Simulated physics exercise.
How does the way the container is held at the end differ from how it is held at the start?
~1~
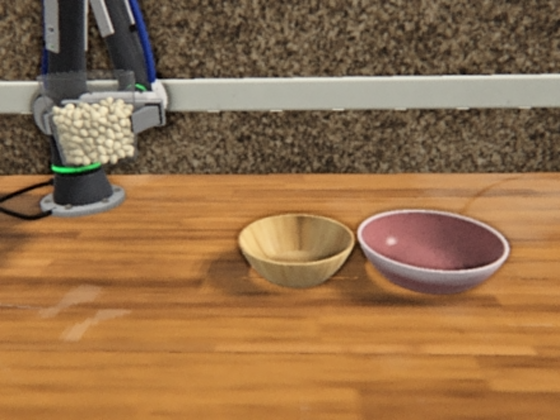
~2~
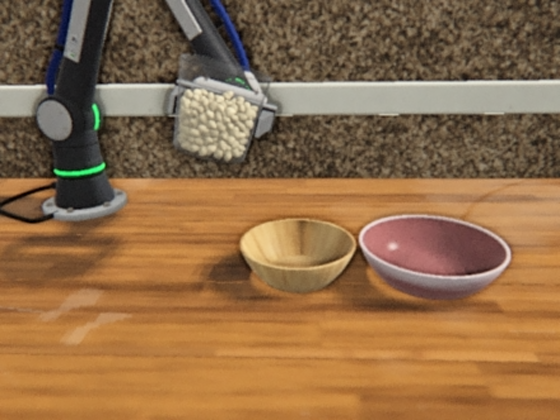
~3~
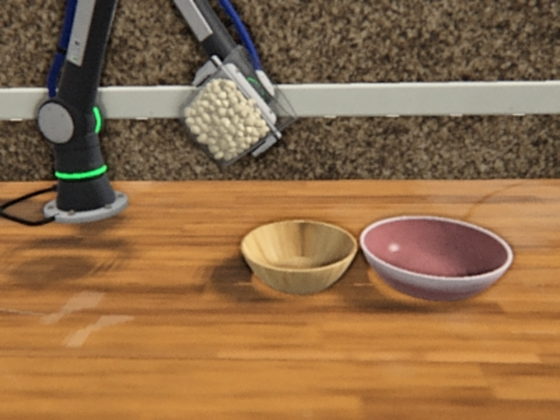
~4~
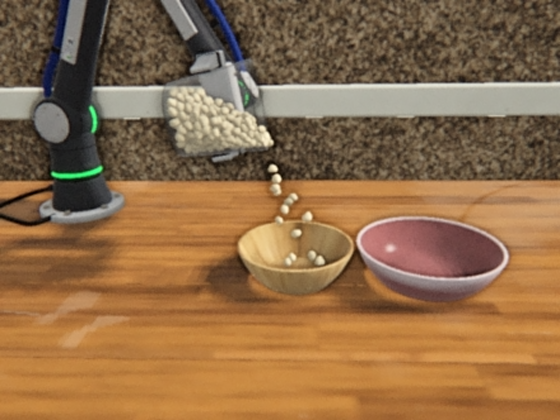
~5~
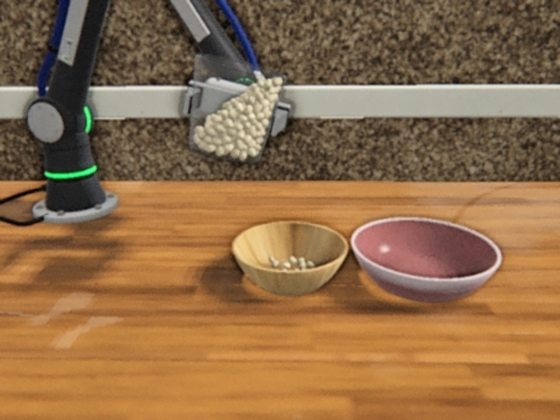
At the start the arm holds the container upright, while at the end it is leaning.
We see a robot arm carry a clear container of pale beans to the right and tip it, spilling a small portion into the wooden bowl beside an empty pink one. The arm then tilts the container back, with most of the beans still inside.
